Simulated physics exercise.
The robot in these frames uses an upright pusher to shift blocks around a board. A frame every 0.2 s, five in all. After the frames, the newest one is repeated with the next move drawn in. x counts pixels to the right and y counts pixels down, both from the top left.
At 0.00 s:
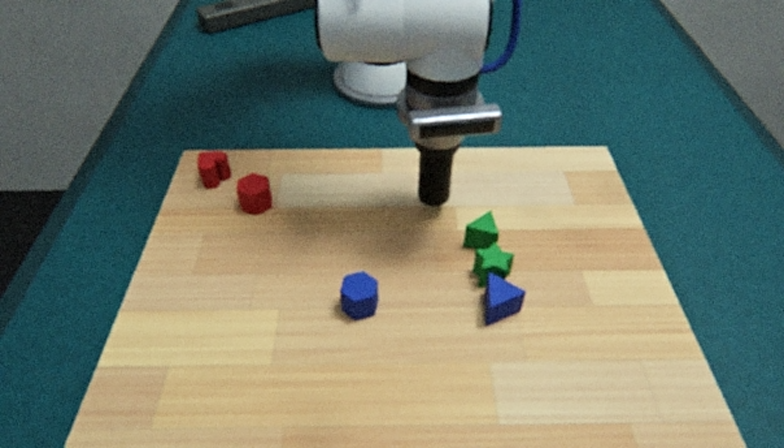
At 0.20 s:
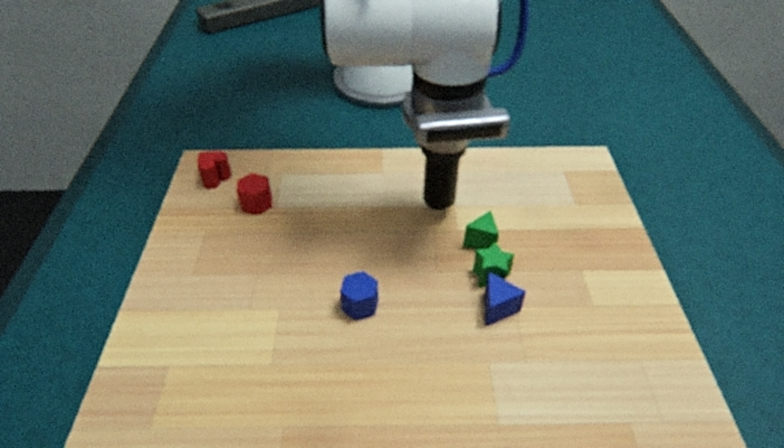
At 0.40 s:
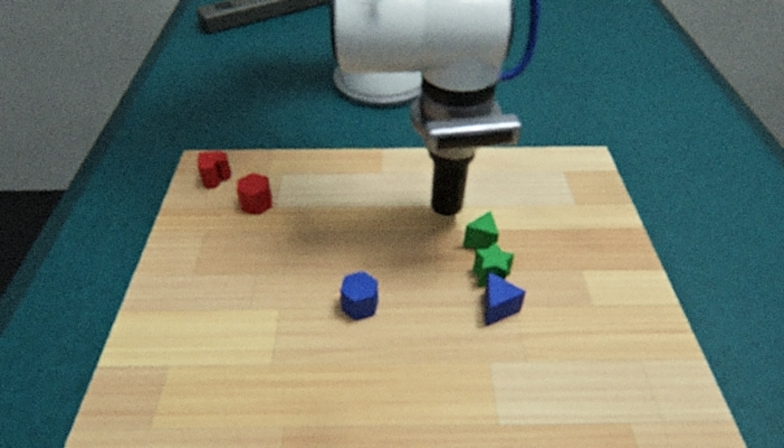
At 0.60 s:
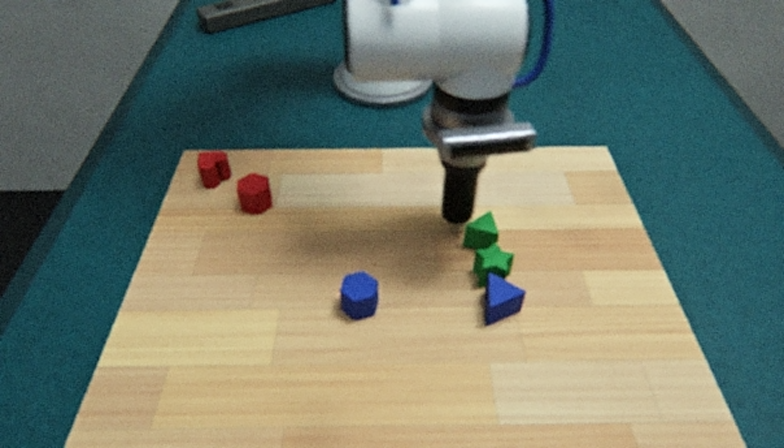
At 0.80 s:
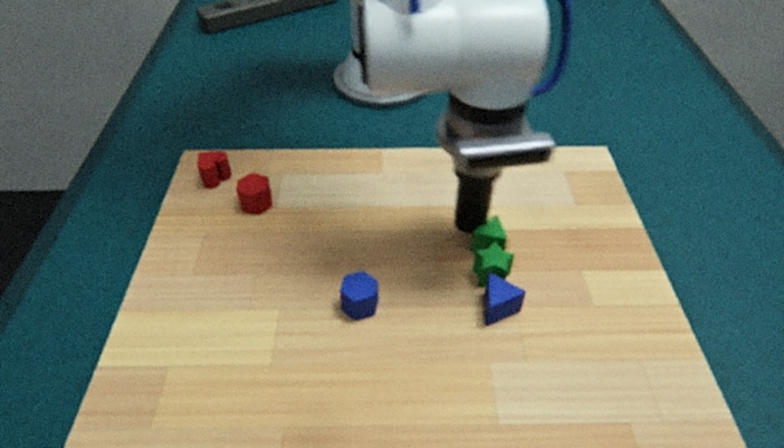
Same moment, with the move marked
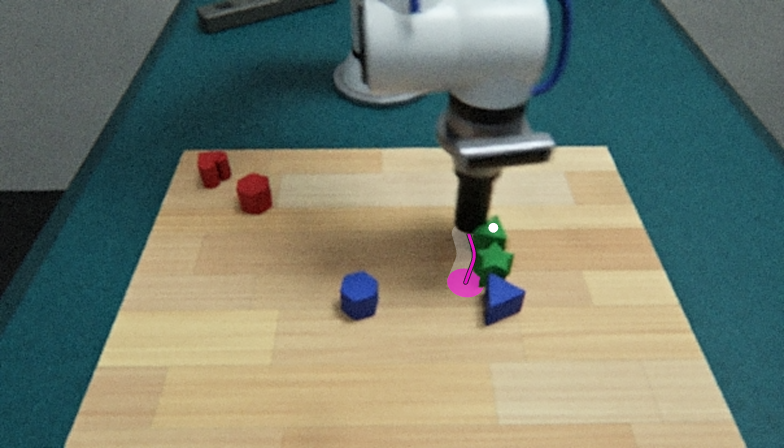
The footage shows a robot arm moving its dark upright pusher toward the viewer and to the right over a wooden board of red, blue and green blocks, then nudging the green triangle slightly right beside the green star.
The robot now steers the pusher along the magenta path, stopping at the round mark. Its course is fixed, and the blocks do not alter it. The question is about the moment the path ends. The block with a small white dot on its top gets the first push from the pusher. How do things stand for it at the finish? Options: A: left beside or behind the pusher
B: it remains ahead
The one that fits is A, left beside or behind the pusher.
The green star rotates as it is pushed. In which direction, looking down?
Rotates counter-clockwise.
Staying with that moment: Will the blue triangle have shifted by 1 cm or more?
I'd say yes.
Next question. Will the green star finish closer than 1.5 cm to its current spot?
No, I don't think so.
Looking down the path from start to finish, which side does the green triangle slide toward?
The green triangle is shifted sideways to the left, facing along the path from start to end.
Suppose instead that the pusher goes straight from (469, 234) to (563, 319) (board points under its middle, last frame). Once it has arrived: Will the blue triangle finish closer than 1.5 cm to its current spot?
I believe not.
The drawn path runs from (469, 234) through (474, 258) to (466, 283); the dot is on the green triangle.
What follows on the original path. Halfway along, pusher at (476, 248); green triangle at (507, 239), turned 30° anticlockwise; green star at (500, 262), turned 20° clockwise.
At the end, pusher at (467, 272); green triangle at (507, 239), turned 30° anticlockwise; green star at (500, 274), turned 35° anticlockwise; blue triangle at (516, 307).
